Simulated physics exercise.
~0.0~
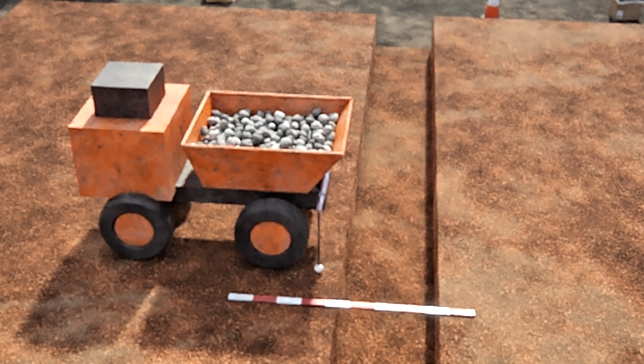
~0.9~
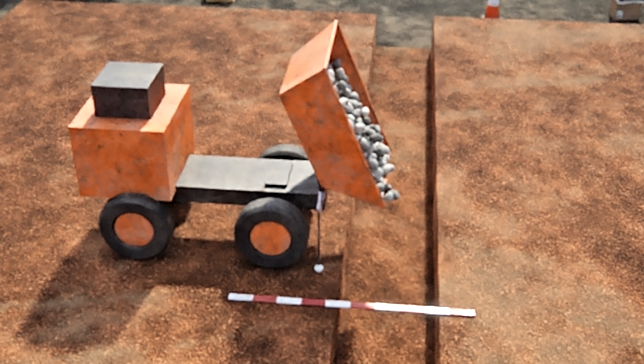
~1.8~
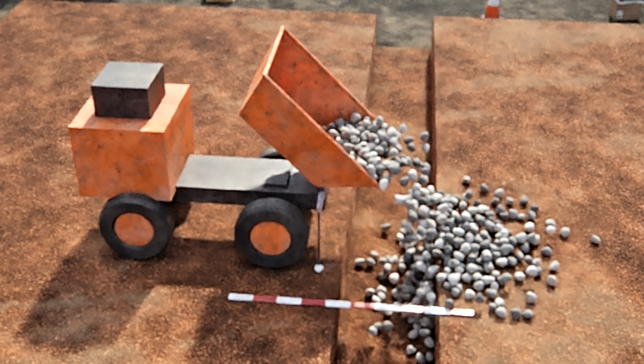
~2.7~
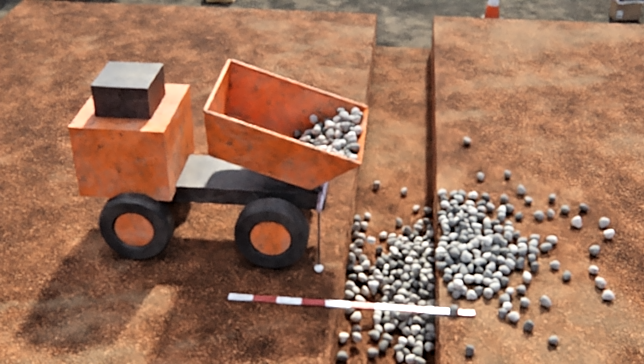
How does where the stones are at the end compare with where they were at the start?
At the start the stones were all heaped in the dumper's orange body. By the end most had moved to the right and lower down, lying in the trench and on the ground beyond it, while some were still in the body.
